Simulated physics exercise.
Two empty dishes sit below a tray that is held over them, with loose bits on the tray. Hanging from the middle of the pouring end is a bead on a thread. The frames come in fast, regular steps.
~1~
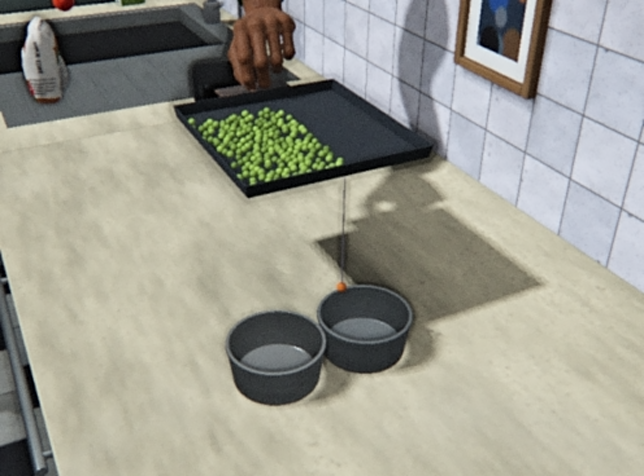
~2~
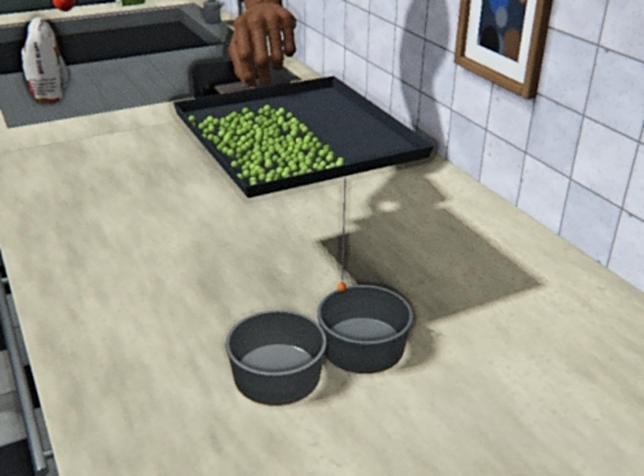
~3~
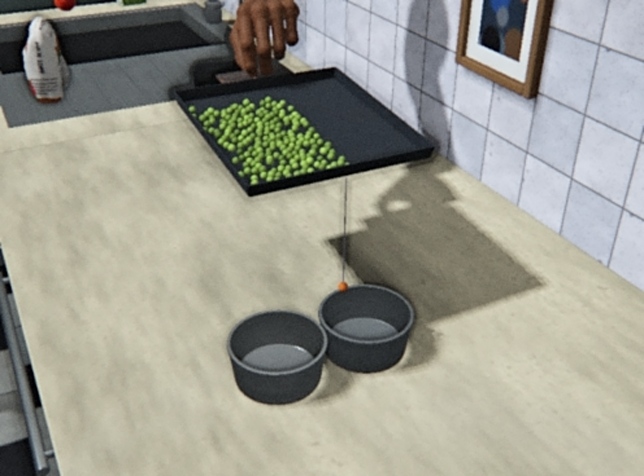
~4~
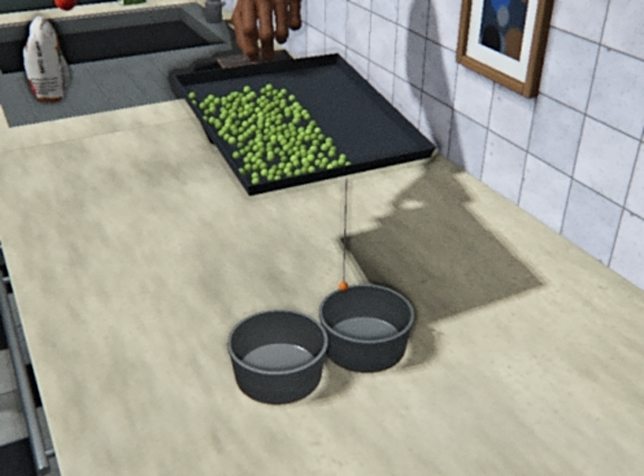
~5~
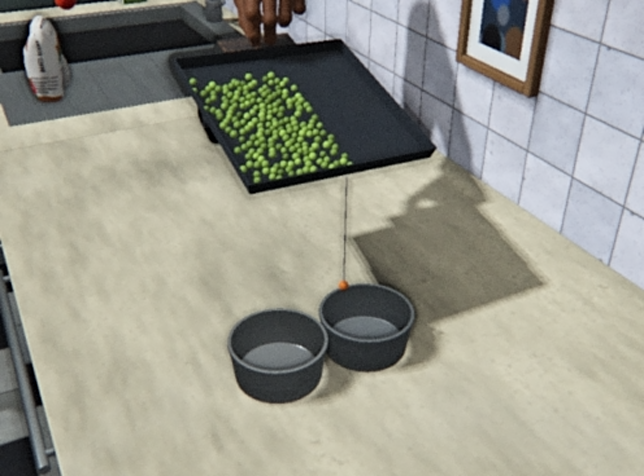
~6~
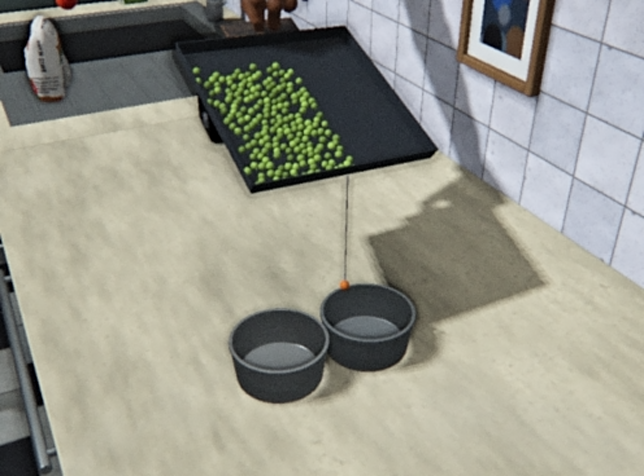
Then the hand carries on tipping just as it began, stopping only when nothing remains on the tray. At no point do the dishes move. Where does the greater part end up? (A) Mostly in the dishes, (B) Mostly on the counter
Mostly in the dishes.
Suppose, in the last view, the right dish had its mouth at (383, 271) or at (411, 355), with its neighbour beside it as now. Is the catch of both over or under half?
At place one a lesser share; at place two a lesser share.
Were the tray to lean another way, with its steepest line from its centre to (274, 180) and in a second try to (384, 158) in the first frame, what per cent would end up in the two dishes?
In order: About 60, then 0 percent.
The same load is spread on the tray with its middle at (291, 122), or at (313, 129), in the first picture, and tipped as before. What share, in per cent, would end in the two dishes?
Roughly 60 % and then 60 %.
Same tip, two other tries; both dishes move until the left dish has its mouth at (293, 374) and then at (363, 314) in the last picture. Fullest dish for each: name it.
First try: The right-side dish; second try: The left-side dish.
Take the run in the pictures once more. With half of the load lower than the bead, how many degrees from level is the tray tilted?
About 105 degrees.
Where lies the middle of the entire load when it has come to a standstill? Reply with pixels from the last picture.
Last view, centre at rest - approx. (371, 345).
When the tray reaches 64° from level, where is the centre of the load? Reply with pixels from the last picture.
(327, 162).
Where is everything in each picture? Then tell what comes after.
In the first frame, corners of the pouring end near (247, 184) and (429, 144), level; middle of the load near (265, 145), dried peas; left dish near (297, 384); right dish near (387, 353); bead on its thread near (342, 287).
In the second frame, corners of the pouring end near (248, 185) and (430, 145), level; middle of the load near (265, 144).
In the third frame, corners of the pouring end near (249, 184) and (431, 145), tipped barely, level across its low end; middle of the load near (266, 139).
In the fourth frame, corners of the pouring end near (250, 183) and (432, 146), tipped a little, level across its low end; middle of the load near (267, 132).
In the fifth frame, corners of the pouring end near (251, 182) and (433, 146), tipped a little, level across its low end; middle of the load near (269, 125).
In the sixth frame, corners of the pouring end near (253, 182) and (435, 148), tipped clearly, level across its low end; middle of the load near (274, 122), all but a few on the move; left dish near (300, 382); right dish near (391, 351).
Shortly afterwards, tray tipped steeply; all but a few on the tray; only a few outside both; a little in the air.
Next, tray tipped past a quarter turn; near a quarter on the tray; a little in the left dish; near a quarter in the right dish; a little outside both; near half in the air.
Some moments later, tray tipped past a quarter turn; near a quarter in the left dish; near half in the right dish; near a third outside both.
In the end, tray tipped past a quarter turn; near a quarter in the left dish; near half in the right dish; near a third outside both.
